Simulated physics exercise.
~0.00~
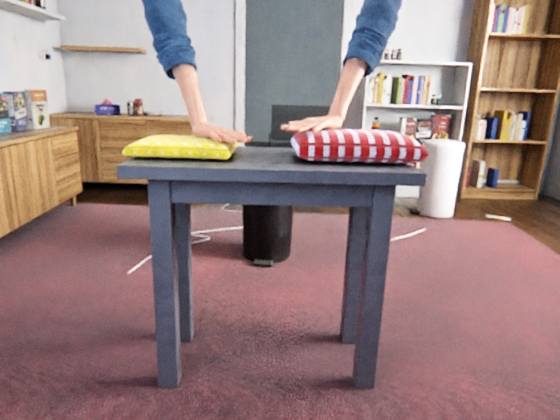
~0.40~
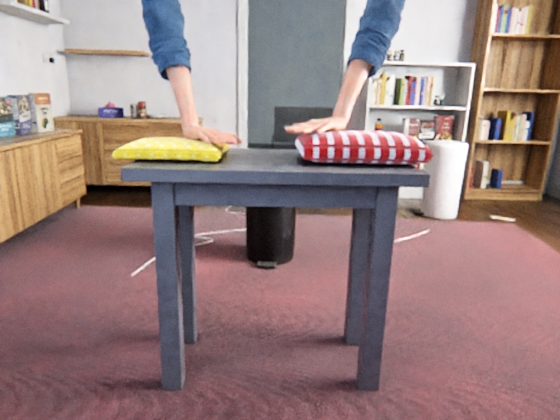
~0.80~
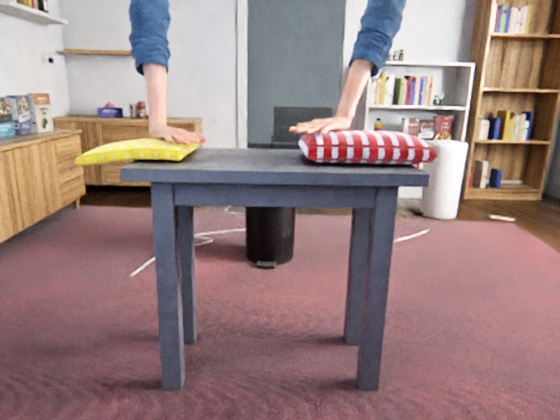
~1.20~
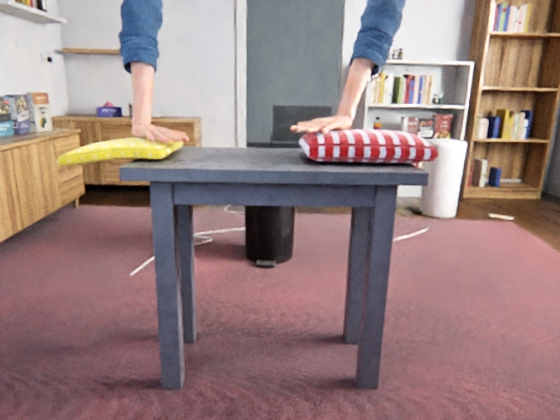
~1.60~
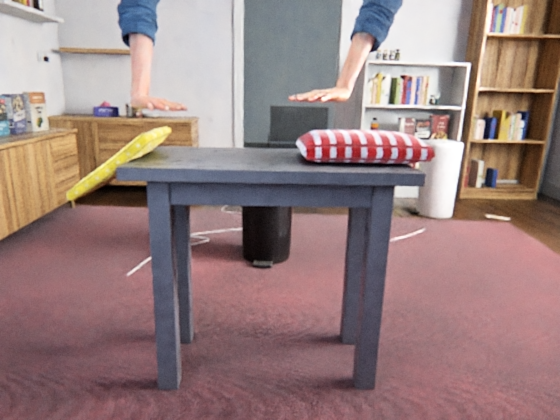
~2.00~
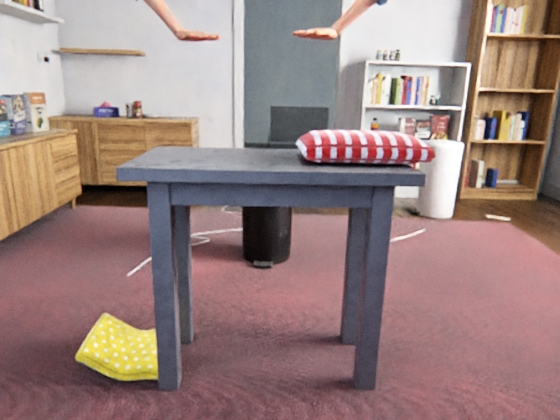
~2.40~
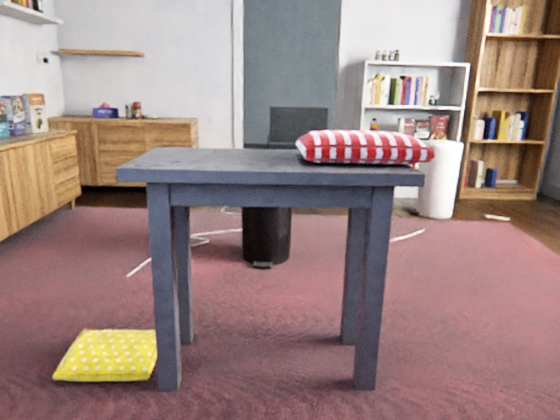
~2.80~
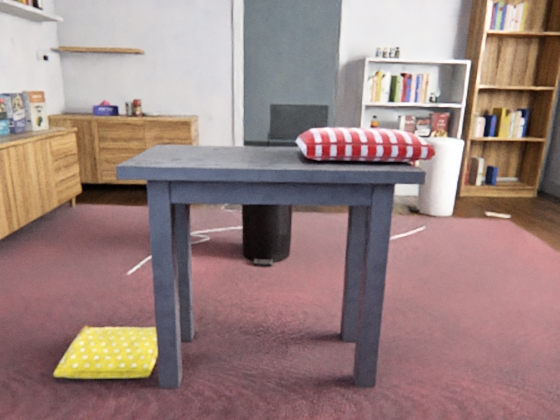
Yellow seat pad and red pillow pushed apart on a table by two hands, the pad falling left to the floor, the pillow staying.
